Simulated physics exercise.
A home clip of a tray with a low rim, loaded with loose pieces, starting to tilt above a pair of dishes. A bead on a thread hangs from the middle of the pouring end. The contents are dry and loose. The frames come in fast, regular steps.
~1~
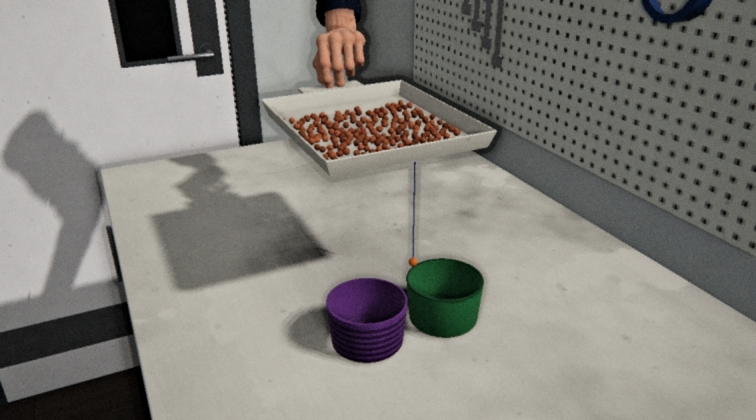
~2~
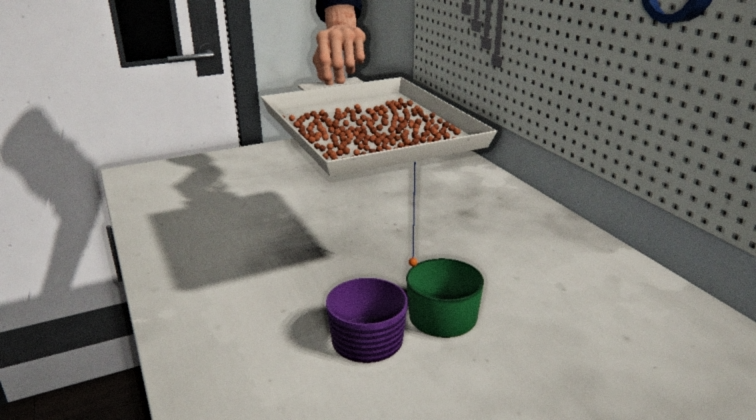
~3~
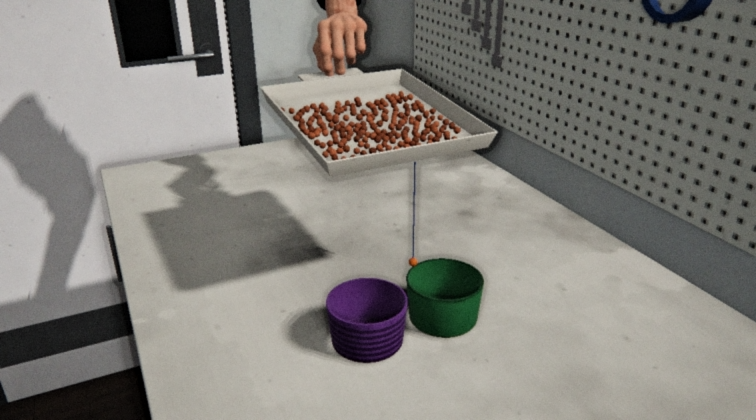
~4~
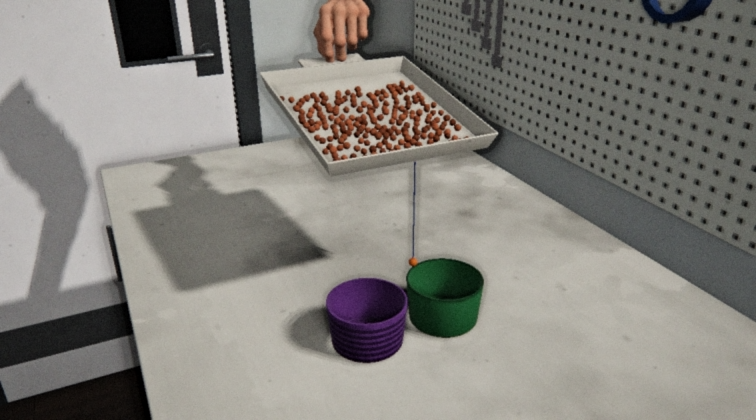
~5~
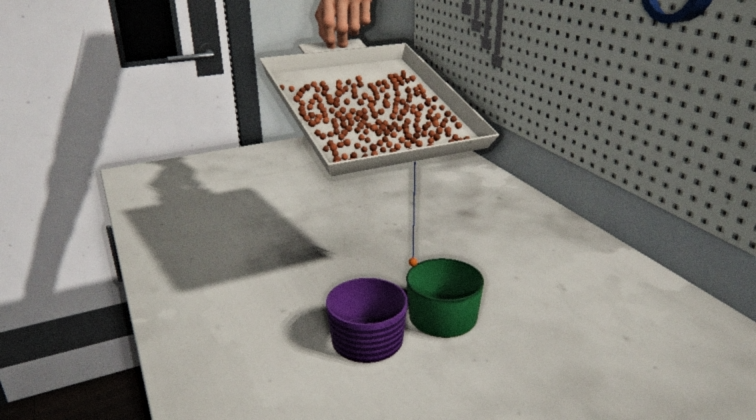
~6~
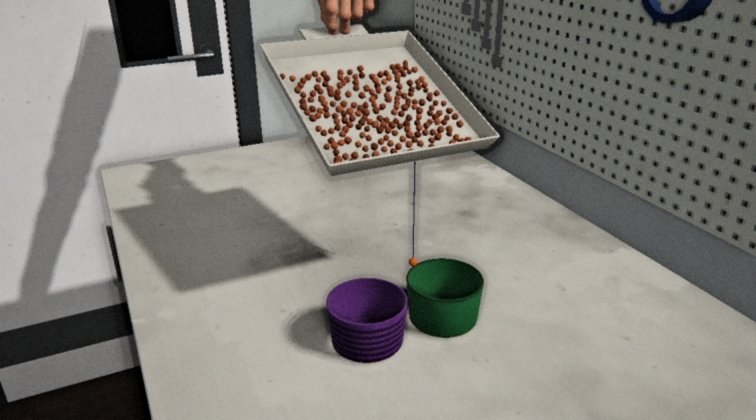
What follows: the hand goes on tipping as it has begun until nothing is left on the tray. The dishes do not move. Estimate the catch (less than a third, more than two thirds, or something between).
Caught overall: Between a third and two thirds.
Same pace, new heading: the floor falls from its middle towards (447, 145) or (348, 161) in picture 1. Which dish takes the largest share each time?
At the first place the right dish, at the second left.
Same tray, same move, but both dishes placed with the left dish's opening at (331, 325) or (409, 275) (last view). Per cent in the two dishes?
First some 50, then 10 per cent.
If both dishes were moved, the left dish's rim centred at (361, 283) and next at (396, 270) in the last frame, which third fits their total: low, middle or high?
First under a third, then under a third.
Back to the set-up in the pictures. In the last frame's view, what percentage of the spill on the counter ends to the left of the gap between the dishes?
Roughly 20 in a hundred.
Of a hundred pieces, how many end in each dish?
For the left dish some 20 %, for the right dish some 30 %.
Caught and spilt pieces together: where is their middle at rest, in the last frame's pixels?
Around (439, 337).
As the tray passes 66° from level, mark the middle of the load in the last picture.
At about (410, 136).
Shortly afterwards, tray tipped steeply; the whole lot on the tray.
Next, tray tipped past a quarter turn; near two thirds on the tray; only a few in the left dish; only a few in the right dish; only a few outside both; near a quarter in the air.
Some moments later, tray tipped past a quarter turn; near a quarter in the left dish; near a third in the right dish; near half outside both.
In the end, tray tipped past a quarter turn; near a quarter in the left dish; near a third in the right dish; near half outside both.
